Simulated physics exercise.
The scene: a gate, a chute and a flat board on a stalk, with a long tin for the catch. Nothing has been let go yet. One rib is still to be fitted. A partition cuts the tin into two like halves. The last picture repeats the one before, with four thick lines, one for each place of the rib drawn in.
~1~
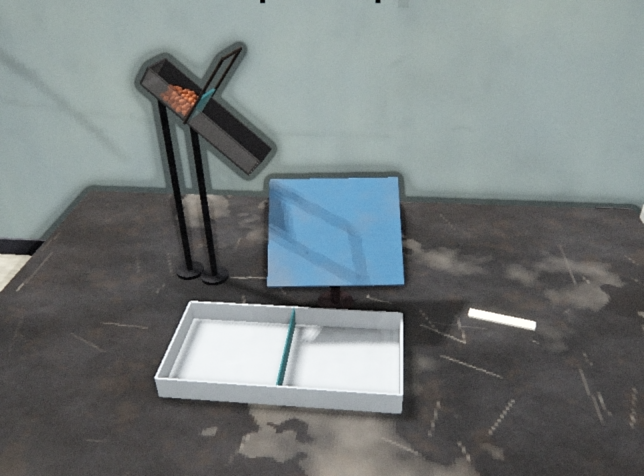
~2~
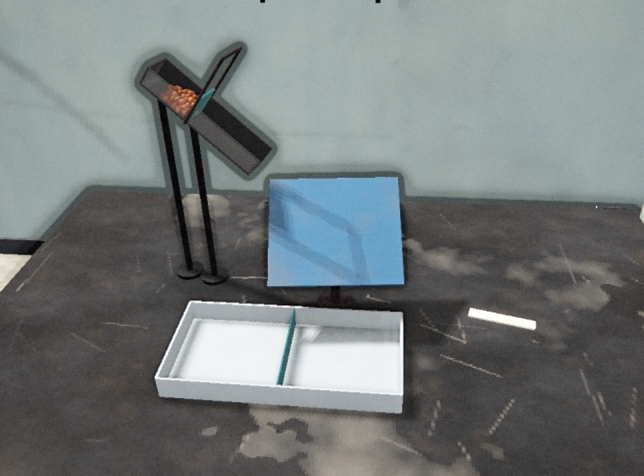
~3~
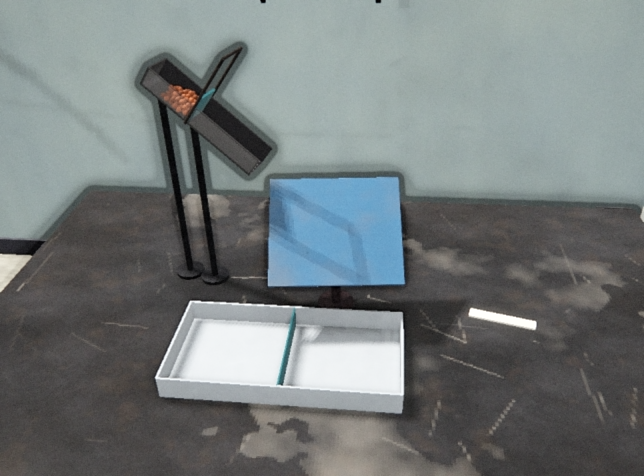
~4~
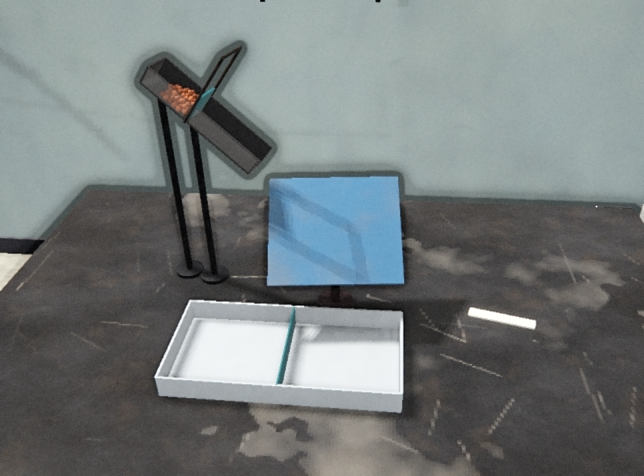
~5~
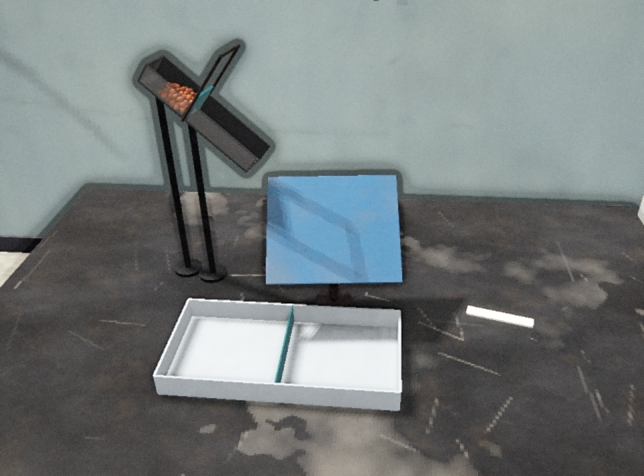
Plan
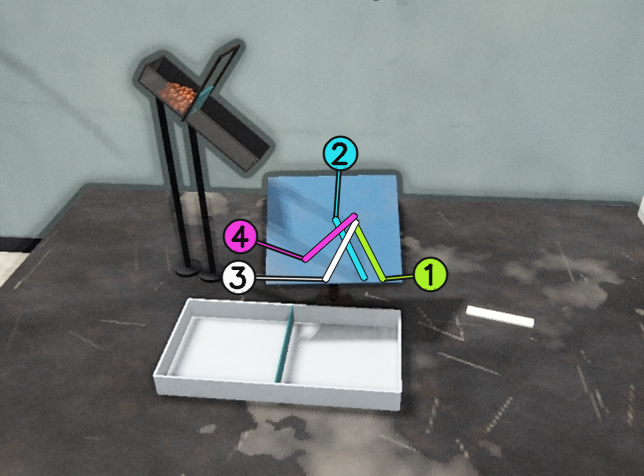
On a scratched dark tabletop, orange pellets sit still in a raised chute behind a gate.
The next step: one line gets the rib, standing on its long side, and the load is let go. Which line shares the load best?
It is 4.
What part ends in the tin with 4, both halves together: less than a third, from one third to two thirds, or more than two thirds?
More than two thirds.
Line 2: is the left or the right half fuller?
More lands on the right.
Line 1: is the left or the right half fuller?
The right half.
On the marked copy, line 1 from (353, 220) to (382, 279); line 2 from (335, 219) to (364, 277); line 3 from (355, 222) to (325, 279); line 4 from (354, 216) to (305, 259).
For line 1, of what is caught, not one piece in the left half, every piece in the right.
For line 2, of what is caught, not one piece in the left half, every piece in the right.
For line 3, of what is caught, not one piece in the left half, every piece in the right.
For line 4, of what is caught, roughly half in the left half, roughly half in the right.
